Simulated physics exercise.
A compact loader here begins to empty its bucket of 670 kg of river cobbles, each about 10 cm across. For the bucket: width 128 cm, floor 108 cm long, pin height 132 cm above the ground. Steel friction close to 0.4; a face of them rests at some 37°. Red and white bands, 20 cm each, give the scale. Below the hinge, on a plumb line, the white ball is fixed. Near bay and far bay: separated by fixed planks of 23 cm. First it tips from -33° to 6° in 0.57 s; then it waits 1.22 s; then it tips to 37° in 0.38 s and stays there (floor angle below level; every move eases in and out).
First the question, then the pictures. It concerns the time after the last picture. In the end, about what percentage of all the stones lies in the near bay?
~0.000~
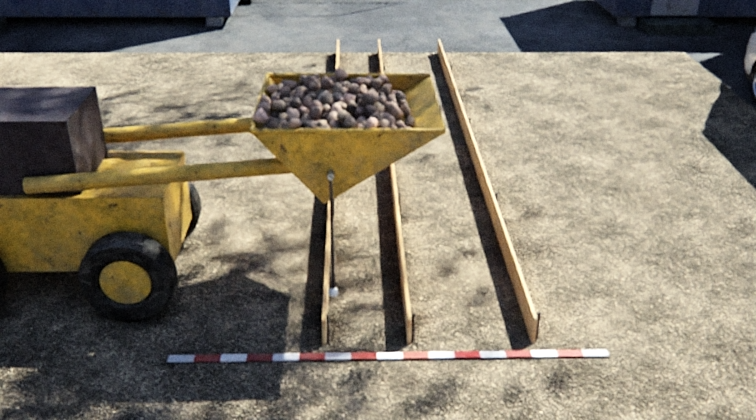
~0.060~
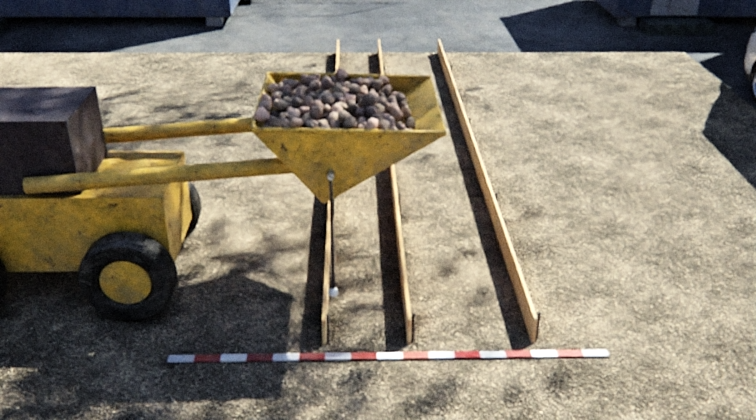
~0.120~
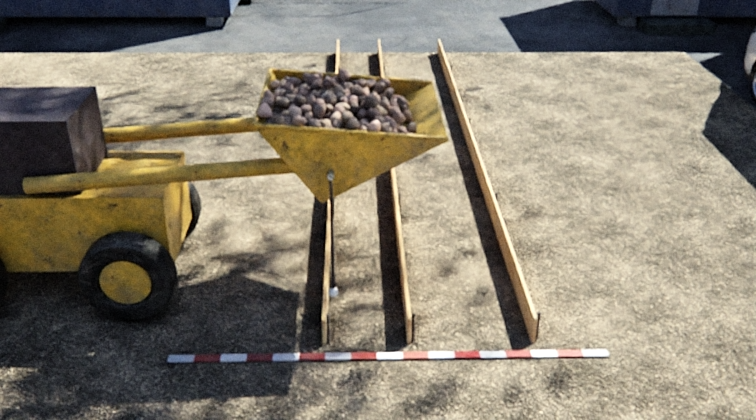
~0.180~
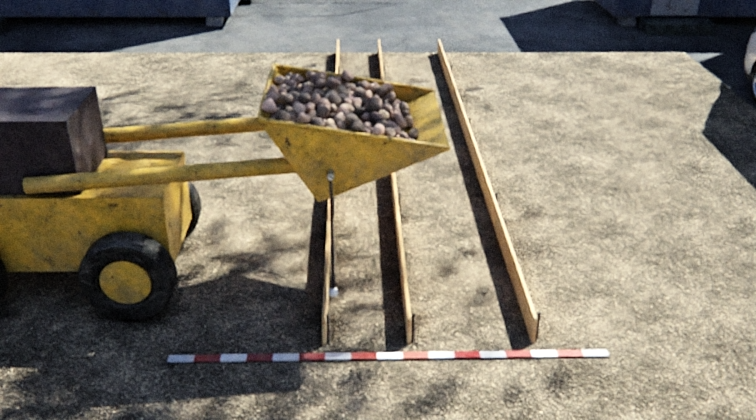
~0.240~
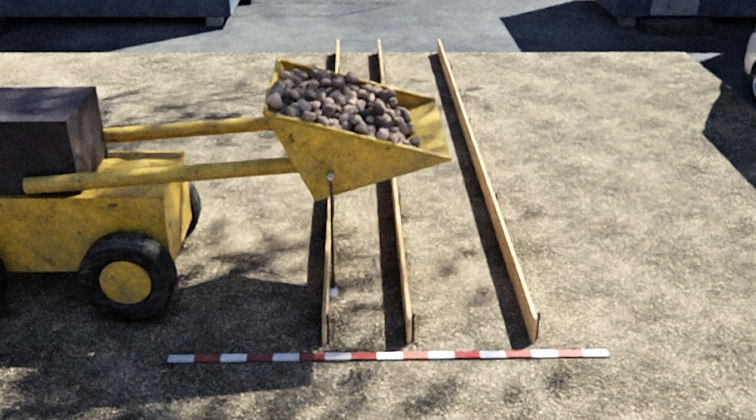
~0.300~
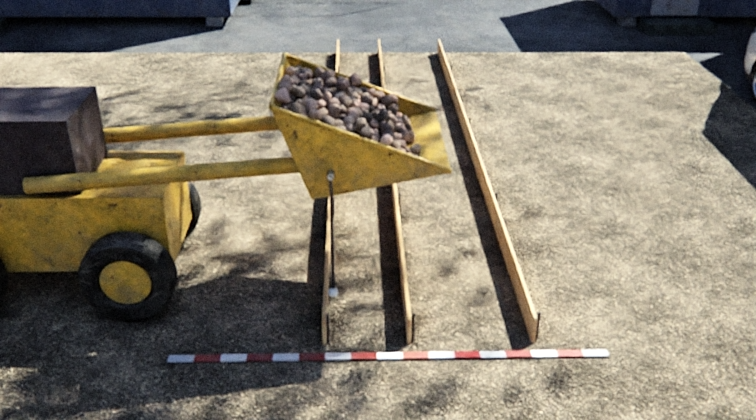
About 0 out of 100.
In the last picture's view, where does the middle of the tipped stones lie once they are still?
I'd put it close to (460, 262).
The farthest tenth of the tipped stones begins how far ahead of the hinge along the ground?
I'd put it at about 150 cm.
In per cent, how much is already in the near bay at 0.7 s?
By then, around 0 percent.
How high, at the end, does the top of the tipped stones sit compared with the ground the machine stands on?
About 40 cm higher than the ground.
After 0.4 s the floor is at 0°; 100 % in the bucket; the foremost stones are at (408, 154).
After 0.7 s the floor is at 6°; 100 % in the bucket; the foremost stones are at (423, 169).
After 2.6 s the floor is at 37°; 30 % in the bucket, 70 % in the far bay; the foremost stones are at (511, 289).
After 5.5 s the floor is at 37°; 0 % in the bucket, 98 % in the far bay, 2 % past the last board; the foremost stones are at (567, 267).
